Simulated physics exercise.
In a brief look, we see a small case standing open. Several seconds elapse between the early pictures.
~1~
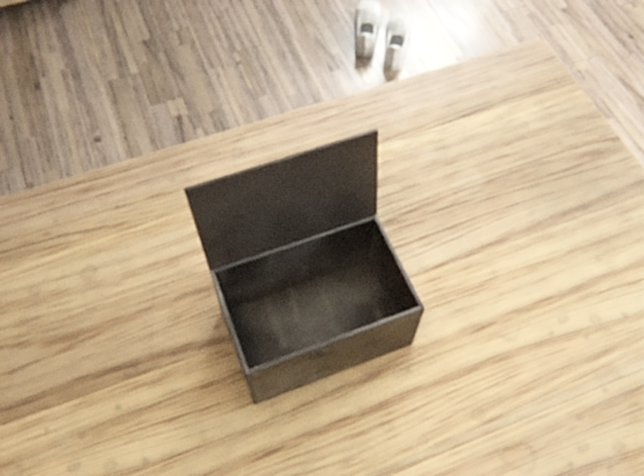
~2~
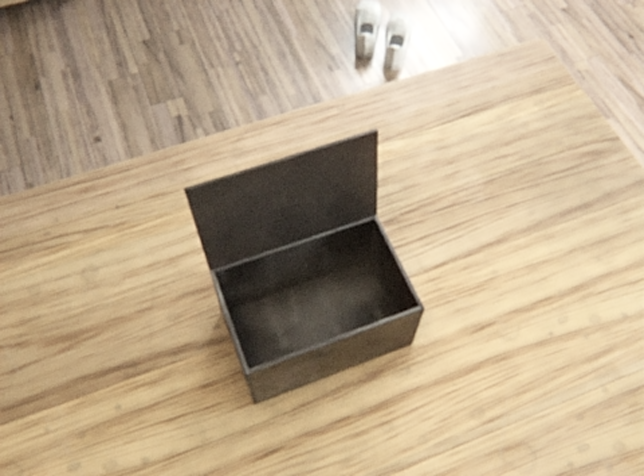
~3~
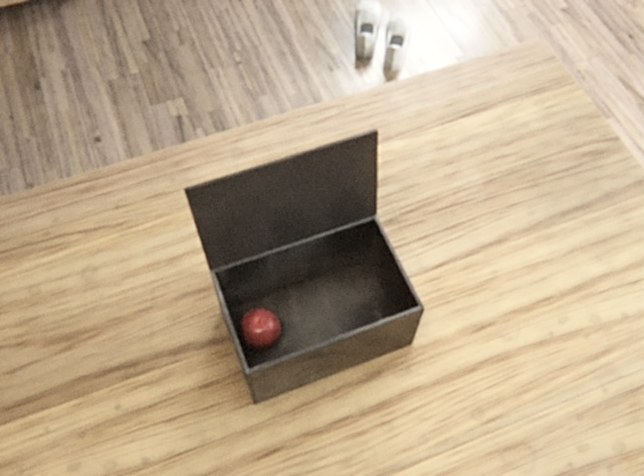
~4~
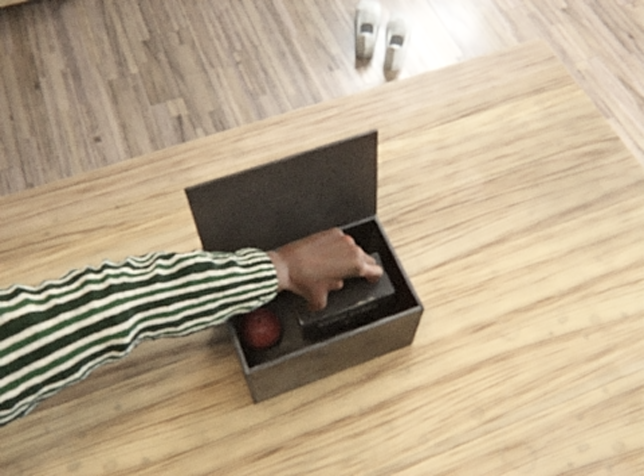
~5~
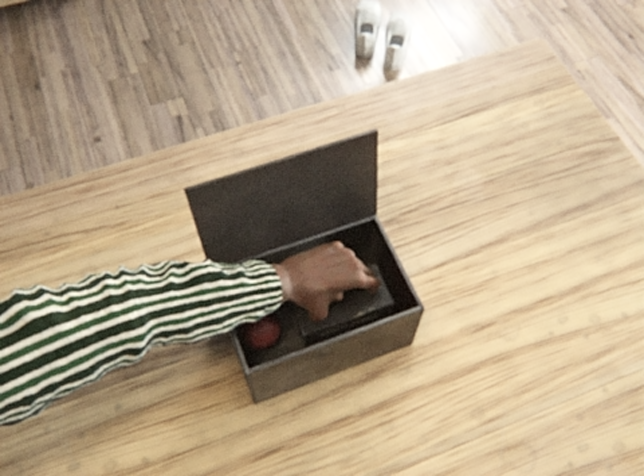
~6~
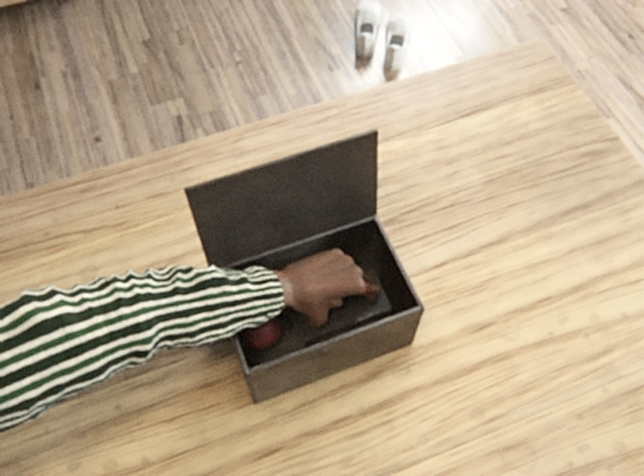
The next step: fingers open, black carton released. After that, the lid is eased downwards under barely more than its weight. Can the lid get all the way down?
Yes, it goes all the way down.
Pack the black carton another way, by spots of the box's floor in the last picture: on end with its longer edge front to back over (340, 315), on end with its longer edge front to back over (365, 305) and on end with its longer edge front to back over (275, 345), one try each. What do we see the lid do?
With the first placement it remains raised; with the second it remains raised; with the third it settles down.
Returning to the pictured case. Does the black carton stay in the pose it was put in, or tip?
At the finish it holds its orientation.
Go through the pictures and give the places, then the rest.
In the first frame, the last thing is not in view yet.
In the second frame, the last thing is not in view yet.
In the third frame, the last thing is not in view yet; red apple (260, 329).
In the fourth frame, coming down; black carton (340, 297); red apple (260, 329).
In the fifth frame, coming down; black carton (341, 307); red apple (260, 329).
In the sixth frame, in place under the hand; black carton (340, 313).
Then, 1.30 s later than the last frame, lid 78° above the rim.
Then, 1.70 s later than the last frame, lid 51° above the rim.
Then, 2.10 s later than the last frame, lid 16° above the rim.
When it is over, lid shut; both as before. End places, in pixels of the last picture, black carton near (340, 313).
